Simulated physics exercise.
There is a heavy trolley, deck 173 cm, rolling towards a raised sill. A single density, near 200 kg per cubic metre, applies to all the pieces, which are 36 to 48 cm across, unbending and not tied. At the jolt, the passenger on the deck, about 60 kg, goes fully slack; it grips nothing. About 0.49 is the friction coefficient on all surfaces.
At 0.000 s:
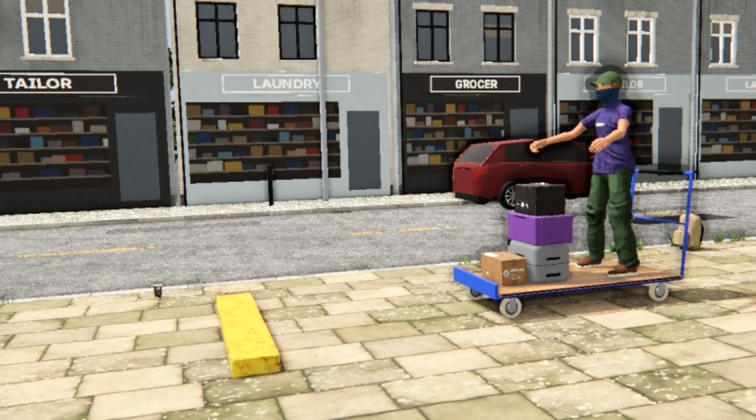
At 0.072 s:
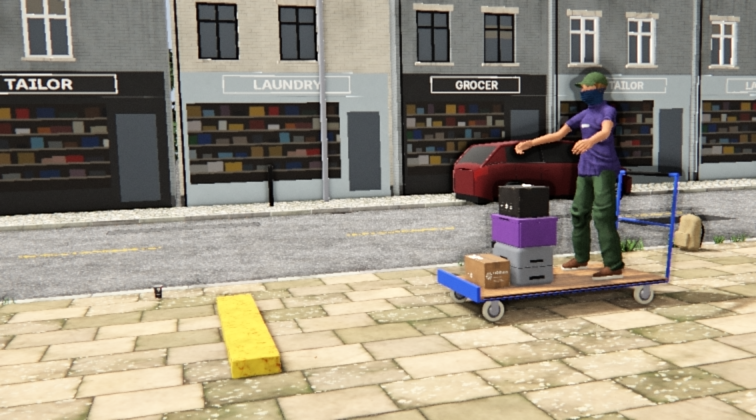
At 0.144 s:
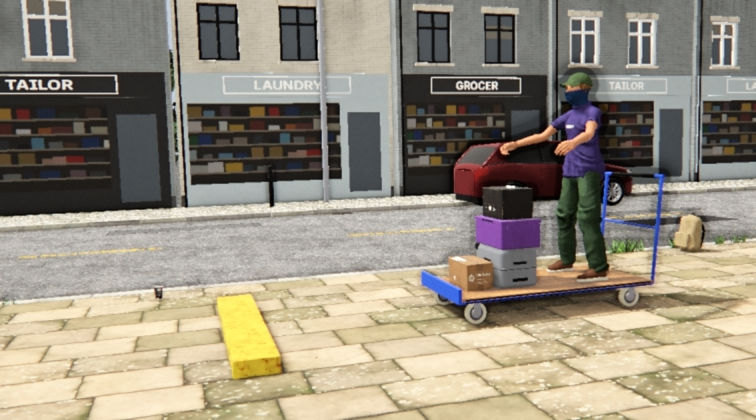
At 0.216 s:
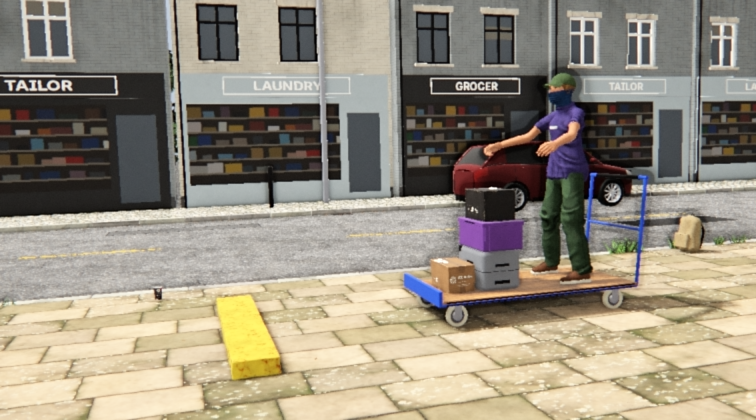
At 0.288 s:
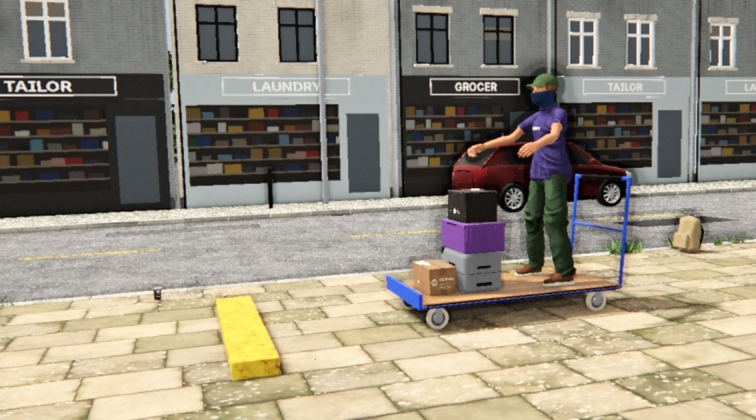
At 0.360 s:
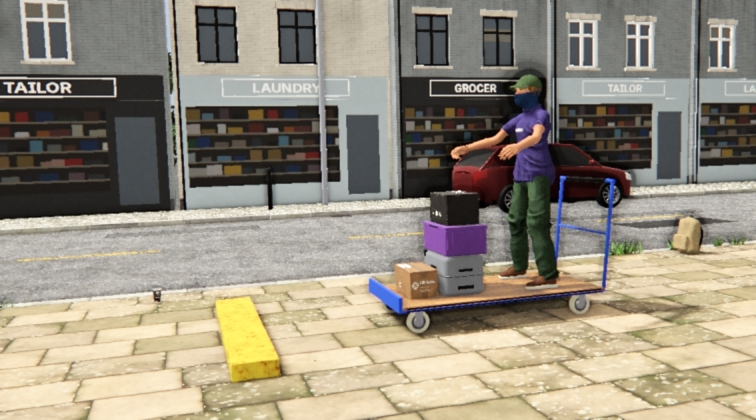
The video shows a masked person in a green cap standing with arms extended on a blue-railed platform cart beside stacked boxes, as it rolls steadily left along a paved area, across the road from shops and a red car.
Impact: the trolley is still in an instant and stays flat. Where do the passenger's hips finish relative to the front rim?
The passenger's hips finish short of the front rim.
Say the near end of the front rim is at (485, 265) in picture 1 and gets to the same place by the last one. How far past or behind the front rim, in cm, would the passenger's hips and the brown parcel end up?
You'd see the hips go 30 cm past the front rim, with brown sitting 10 cm behind it.
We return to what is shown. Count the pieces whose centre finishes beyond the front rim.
The number of pieces is 2.
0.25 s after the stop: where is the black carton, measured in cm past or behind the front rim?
Around 15 cm short of the front rim.
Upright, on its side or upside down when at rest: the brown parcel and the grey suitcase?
Brown upright, grey upright.
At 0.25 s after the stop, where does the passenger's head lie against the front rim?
At that moment it sits around 80 cm behind the rim.
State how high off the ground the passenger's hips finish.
Hip height: Approx. 65 cm.
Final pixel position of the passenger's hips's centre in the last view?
Resting point approx. (332, 250).
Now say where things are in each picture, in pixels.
Hips (613, 164), purple tote (539, 227), rim corner (497, 295); 181 cm short of the stop, in the first frame.
Hips (598, 166), purple tote (523, 230), rim corner (479, 297); 166 cm short of the stop, in the second frame.
Hips (583, 167), purple tote (507, 231), rim corner (461, 300); 150 cm short of the stop, in the third frame.
Hips (567, 168), purple tote (490, 233), rim corner (441, 302); 135 cm short of the stop, in the fourth frame.
Hips (550, 169), purple tote (472, 235), rim corner (421, 305); 119 cm short of the stop, in the fifth frame.
Hips (534, 171), purple tote (454, 237), rim corner (401, 308); 104 cm short of the stop. Speed about 2.2 m/s, in the sixth frame.
After 0.84 s the deck stops.
After 1.39 s the passenger's hips are 64 cm behind the rim, near (331, 245) in the last picture's view.
After 1.84 s the passenger's hips are 64 cm behind the rim, near (332, 250) in the last picture's view.
At rest, 4.3 s, past the rim, purple tote and black carton; behind it, grey suitcase, brown parcel and the passenger's hips.
